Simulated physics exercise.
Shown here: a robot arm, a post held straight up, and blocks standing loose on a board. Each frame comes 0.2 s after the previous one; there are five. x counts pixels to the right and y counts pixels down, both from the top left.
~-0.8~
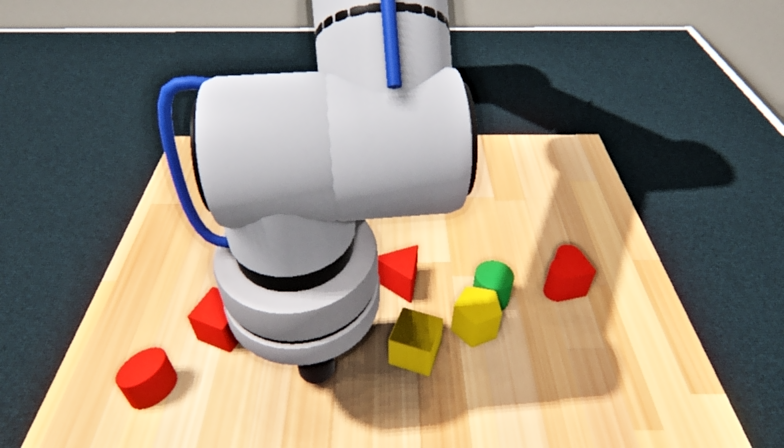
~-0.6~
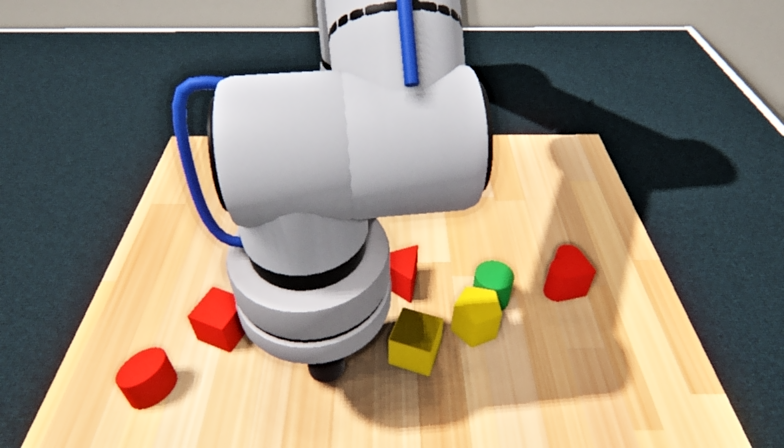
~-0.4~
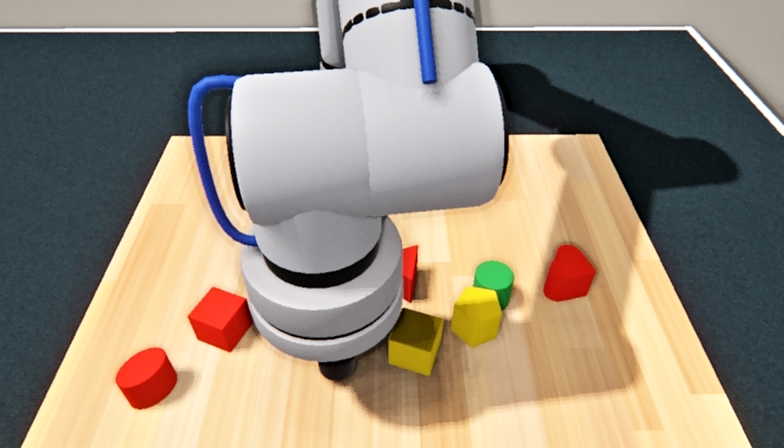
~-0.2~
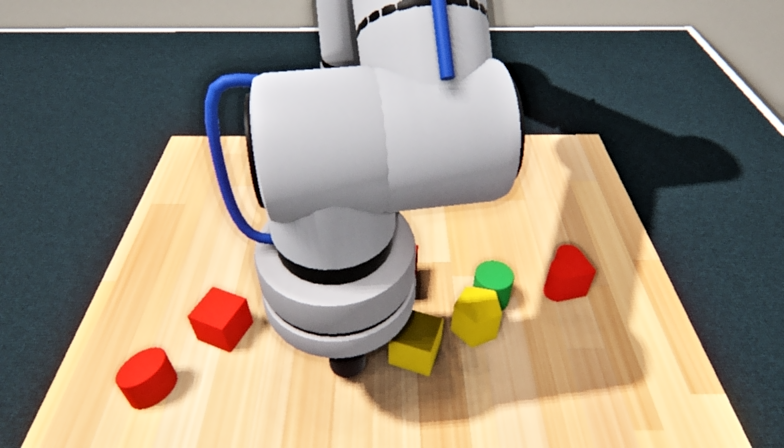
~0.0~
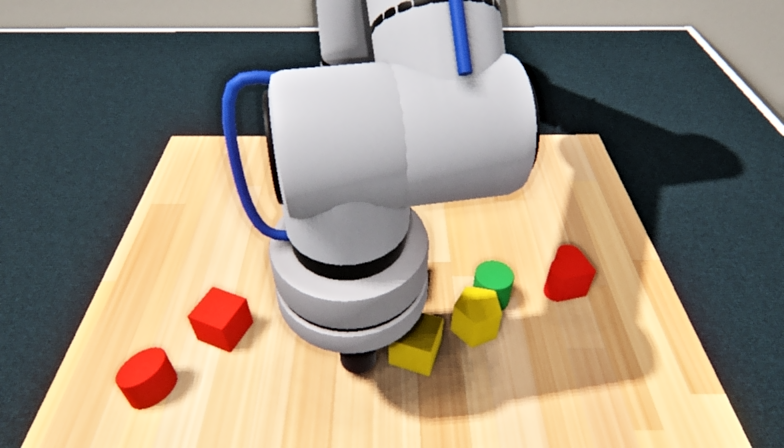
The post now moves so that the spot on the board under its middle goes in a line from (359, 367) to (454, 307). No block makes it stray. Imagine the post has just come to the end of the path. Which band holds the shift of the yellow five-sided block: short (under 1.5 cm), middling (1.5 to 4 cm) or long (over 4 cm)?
Shift: Under 1.5 cm.
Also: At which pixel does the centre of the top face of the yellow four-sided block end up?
Its top middle is near (455, 329).
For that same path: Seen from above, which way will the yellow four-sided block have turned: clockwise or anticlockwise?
Verdict: Clockwise.
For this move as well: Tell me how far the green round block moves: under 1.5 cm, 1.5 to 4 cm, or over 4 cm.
Of the three bands, it's under 1.5 cm.
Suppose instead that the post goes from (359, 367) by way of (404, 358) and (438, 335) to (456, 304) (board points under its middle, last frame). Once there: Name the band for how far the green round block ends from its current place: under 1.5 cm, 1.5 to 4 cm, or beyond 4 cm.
It goes a little way, 1.5 to 4 cm.
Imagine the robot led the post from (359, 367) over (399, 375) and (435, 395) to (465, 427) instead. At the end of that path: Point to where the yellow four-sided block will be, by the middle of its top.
The answer is (442, 325).
The first path, step by step. One third of the way, post (394, 337); yellow four-sided block (434, 327).
Two thirds of the way, post (426, 317); yellow four-sided block (454, 328), turned 25° clockwise.
At the end, post (455, 298); yellow four-sided block (455, 329), turned 30° clockwise; yellow five-sided block (488, 303); green round block in place.
